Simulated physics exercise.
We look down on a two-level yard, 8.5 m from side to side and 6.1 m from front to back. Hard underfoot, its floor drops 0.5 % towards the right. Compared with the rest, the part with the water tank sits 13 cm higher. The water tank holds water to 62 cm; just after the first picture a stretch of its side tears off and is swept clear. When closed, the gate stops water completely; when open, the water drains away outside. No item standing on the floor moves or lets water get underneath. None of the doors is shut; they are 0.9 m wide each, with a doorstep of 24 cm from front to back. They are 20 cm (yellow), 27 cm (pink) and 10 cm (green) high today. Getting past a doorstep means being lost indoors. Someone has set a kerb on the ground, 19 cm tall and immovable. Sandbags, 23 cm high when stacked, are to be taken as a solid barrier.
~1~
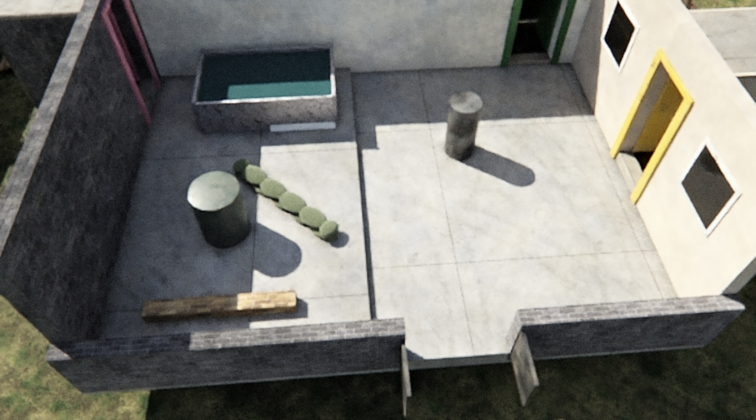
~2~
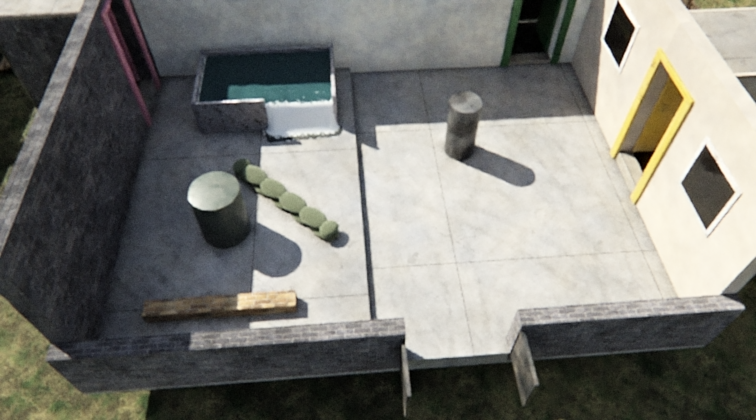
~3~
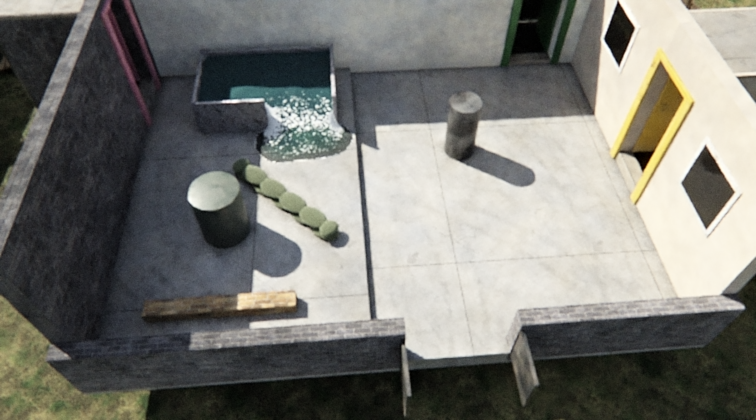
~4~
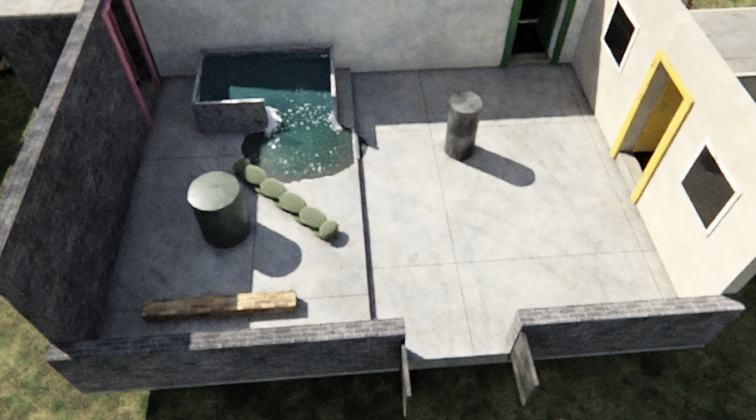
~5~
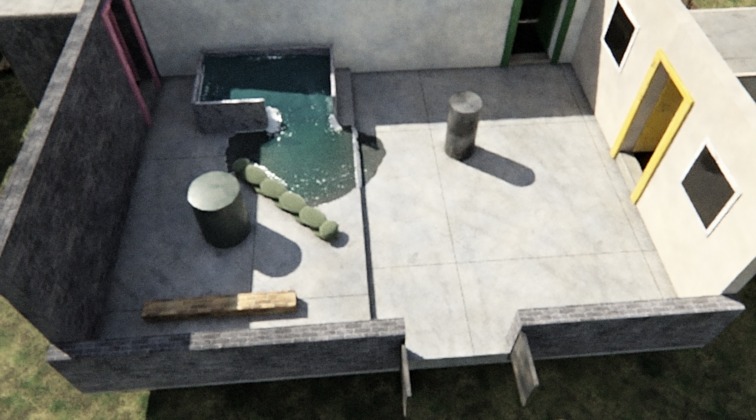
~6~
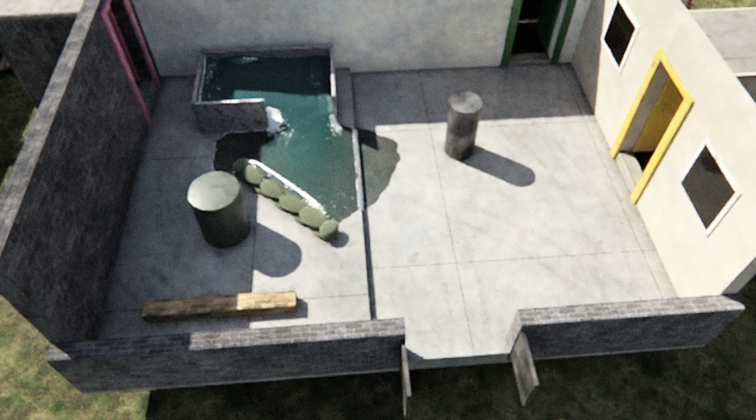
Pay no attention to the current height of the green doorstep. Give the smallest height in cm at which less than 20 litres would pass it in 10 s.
Roughly 7.5 cm.
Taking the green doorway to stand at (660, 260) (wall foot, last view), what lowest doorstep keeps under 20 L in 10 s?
Roughly 14.5 cm, give or take.
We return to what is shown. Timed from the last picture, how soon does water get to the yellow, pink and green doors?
So the front gets to yellow at 3.4 seconds, pink at 3.0 seconds, and green at 5.0 seconds.
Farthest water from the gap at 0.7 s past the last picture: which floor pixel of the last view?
Pixel close to (404, 310).
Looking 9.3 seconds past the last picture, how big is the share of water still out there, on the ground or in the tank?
I'd say near 84 per cent is still there.
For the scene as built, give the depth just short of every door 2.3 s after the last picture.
Lab note, cm: Yellow 0; pink 0; green 0.
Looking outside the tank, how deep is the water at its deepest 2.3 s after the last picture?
About 28 cm.
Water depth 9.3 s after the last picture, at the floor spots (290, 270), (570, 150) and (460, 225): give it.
Around 1 cm, 5 cm and 2 cm.
Then, 0.7 s after the last picture water covers 20 % of the floor, deepest (34 cm) near (314, 129); it has not reached the green door.
Then, 2.3 s after the last picture water covers 40 % of the floor, deepest (28 cm) near (689, 323); it has not reached the green door.
Then, 9.3 s after the last picture water covers 75 % of the floor, deepest (11 cm) near (577, 78); 9 cm at the green door, 4 litres in over its 10 cm doorstep.
At the green door as built, the water peaked near 13 cm, 6.7 s after the last picture.
With a doorstep of 7 cm, 28 litres would have come in within the 10 s; with 8.5 cm, 13 litres. So under 20 litres takes about 7.5 cm.
